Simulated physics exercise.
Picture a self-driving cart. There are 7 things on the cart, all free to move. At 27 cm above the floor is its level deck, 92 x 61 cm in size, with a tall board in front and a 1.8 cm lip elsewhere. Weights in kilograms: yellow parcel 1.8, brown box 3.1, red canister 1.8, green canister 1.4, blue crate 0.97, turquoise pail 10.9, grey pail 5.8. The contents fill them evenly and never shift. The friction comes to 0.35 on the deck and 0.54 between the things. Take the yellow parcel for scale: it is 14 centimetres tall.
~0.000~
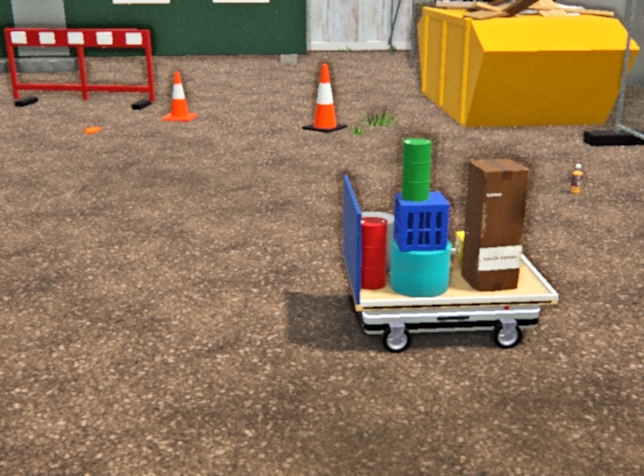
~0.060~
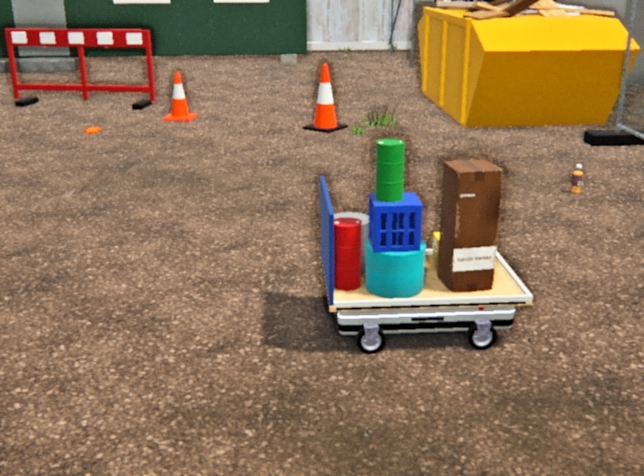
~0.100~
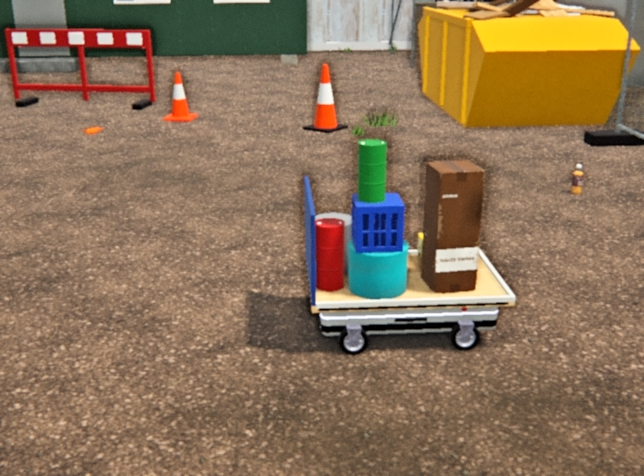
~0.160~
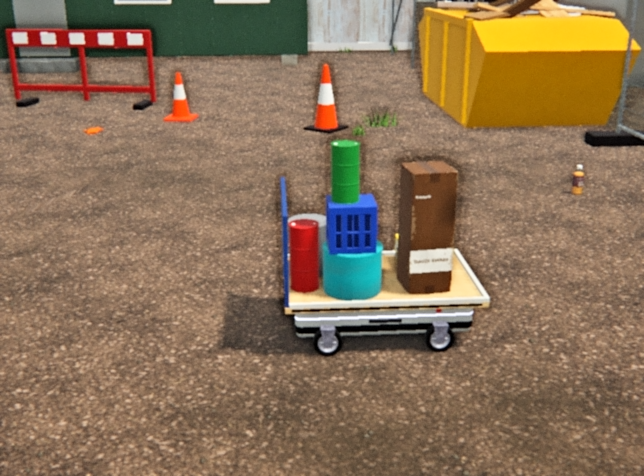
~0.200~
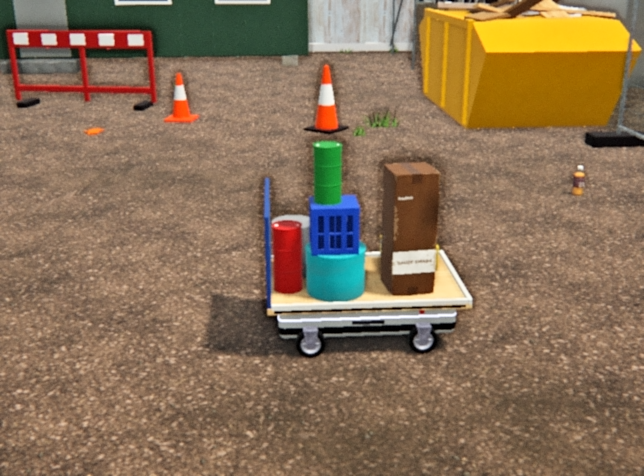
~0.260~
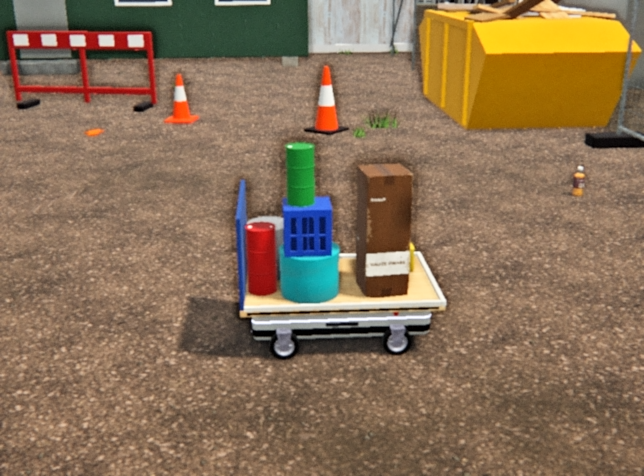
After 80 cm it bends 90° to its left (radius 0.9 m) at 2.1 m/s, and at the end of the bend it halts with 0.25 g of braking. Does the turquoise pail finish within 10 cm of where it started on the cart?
No.
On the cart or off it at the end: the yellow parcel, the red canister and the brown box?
Observed: Yellow parcel remains in bounds; red canister exits its support; brown box remains in bounds.
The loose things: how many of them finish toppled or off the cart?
I count 4.
Around 0.76 s, 160 cm covered, turned 41°; turquoise pail shifted 18 cm near (105, 304); red canister at 43° to upright; grey pail at 41° to upright.
Around 1.16 s, 244 cm covered, turned 89°; red canister, green canister, blue crate and grey pail now off the cart; turquoise pail shifted 29 cm; brown box at 14° to upright.
Around 1.76 s, 331 cm covered, turned 90°; turquoise pail shifted 25 cm; brown box at 8° to upright; yellow parcel shifted 3 cm.
Finally (3.7 s), off the cart, red canister, green canister, blue crate and grey pail; not toppled but over 10 cm from the start, turquoise pail; the other 2 still in place (within 10 cm).
